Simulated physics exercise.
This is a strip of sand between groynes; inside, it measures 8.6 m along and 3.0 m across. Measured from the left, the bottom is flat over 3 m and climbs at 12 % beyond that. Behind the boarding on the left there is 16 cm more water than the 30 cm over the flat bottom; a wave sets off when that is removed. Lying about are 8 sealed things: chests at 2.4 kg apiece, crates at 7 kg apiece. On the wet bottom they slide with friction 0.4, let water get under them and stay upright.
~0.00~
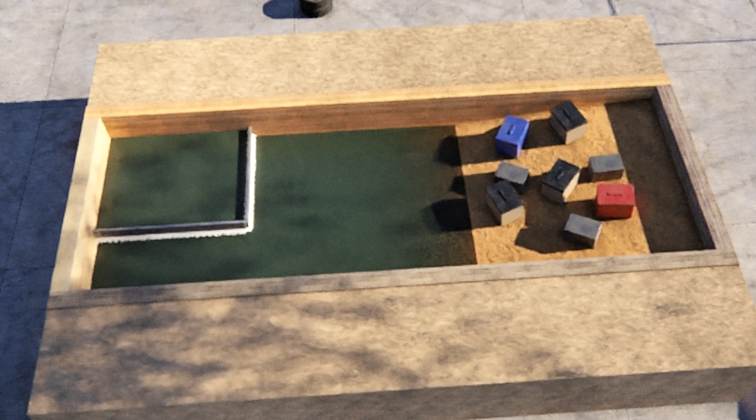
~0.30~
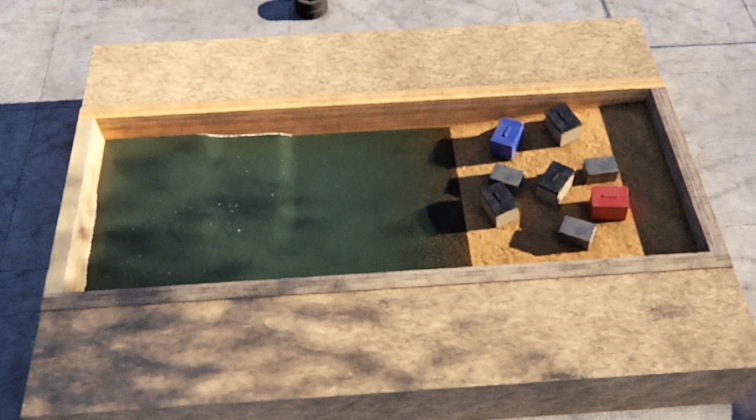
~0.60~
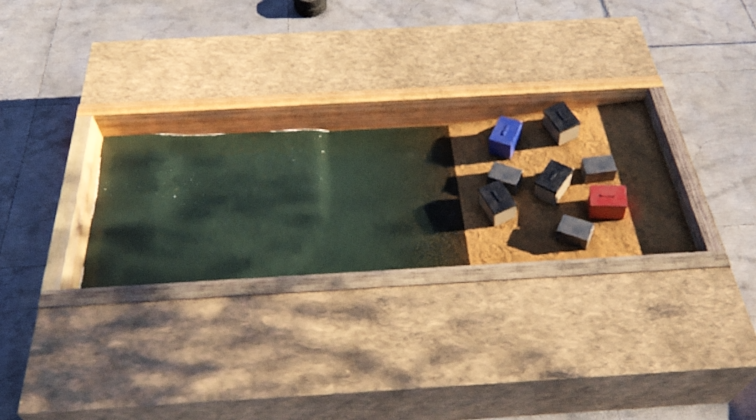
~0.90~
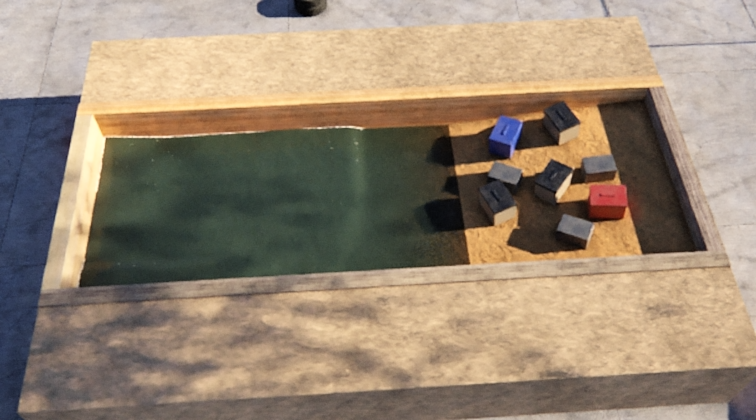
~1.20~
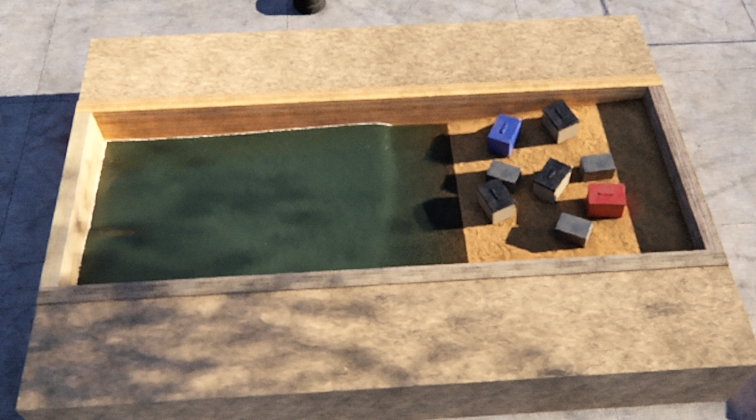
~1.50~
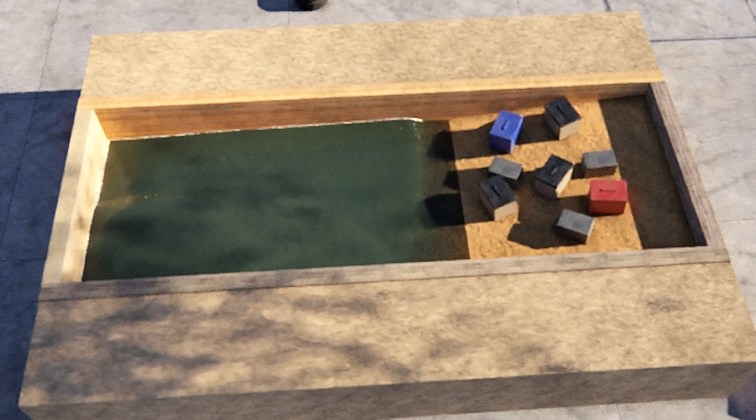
Low wave crossing dark green water from left to right in a wooden-walled basin after a corner partition vanishes, chests and crates unmoved.
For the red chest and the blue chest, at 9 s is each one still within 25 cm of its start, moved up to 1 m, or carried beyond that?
I expect the red chest to remain within a quarter metre. I expect the blue chest to go over a metre.
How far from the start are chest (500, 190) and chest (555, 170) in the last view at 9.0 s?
They sit 200 cm and 0 cm away, in the order given.
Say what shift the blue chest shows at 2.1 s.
Around 0 cm from the start by that time.
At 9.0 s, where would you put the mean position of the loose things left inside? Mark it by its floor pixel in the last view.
Centred roughly on (519, 181).
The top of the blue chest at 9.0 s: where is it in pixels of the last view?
Its top ends up at around (396, 152).
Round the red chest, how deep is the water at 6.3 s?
Close to 0 centimetres.
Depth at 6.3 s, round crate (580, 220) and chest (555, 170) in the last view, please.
Depth approx. 0 cm / 0 cm.
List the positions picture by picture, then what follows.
The red chest at (619, 194), on the bottom; the blue chest at (515, 129), on the bottom; water covers 16.3 m2; 0 of 8 have shifted, in the first picture.
The red chest at (613, 196) rests on the ground; the blue chest at (510, 132), on the bottom; 16.3 m2 under water; 0 of 8 have shifted, in the second picture.
The red chest at (611, 195) rests on the ground; the blue chest at (508, 130) rests on the ground; 16.3 m2 under water; 0 of 8 have shifted, in the third picture.
The red chest at (611, 195) rests on the ground; the blue chest at (509, 130) rests on the ground; 16.3 m2 under water; 0 of 8 have shifted, in the fourth picture.
The red chest at (610, 193), on the bottom; the blue chest at (507, 128), on the bottom; water covers 16.3 m2; 0 of 8 have shifted, in the fifth picture.
The red chest at (612, 190) rests on the ground; the blue chest at (509, 125), on the bottom; 16.3 m2 under water; 0 of 8 have shifted, in the sixth picture.
After 2.1 s the red chest is near (612, 190), 0.0 m from its start, aground; the blue chest is near (509, 125), 0.0 m from its start, aground; 0 afloat.
After 4.0 s the red chest is near (612, 190), 0.0 m from its start, aground; the blue chest is near (510, 125), 0.0 m from its start, aground; 1 afloat.
After 6.3 s the red chest is near (612, 190), 0.0 m from its start, aground; the blue chest is near (465, 135), 0.7 m from its start, afloat; 2 afloat.
After 9.0 s the red chest is near (612, 190), 0.0 m from its start, aground; the blue chest is near (396, 152), 1.8 m from its start, afloat; 2 afloat.
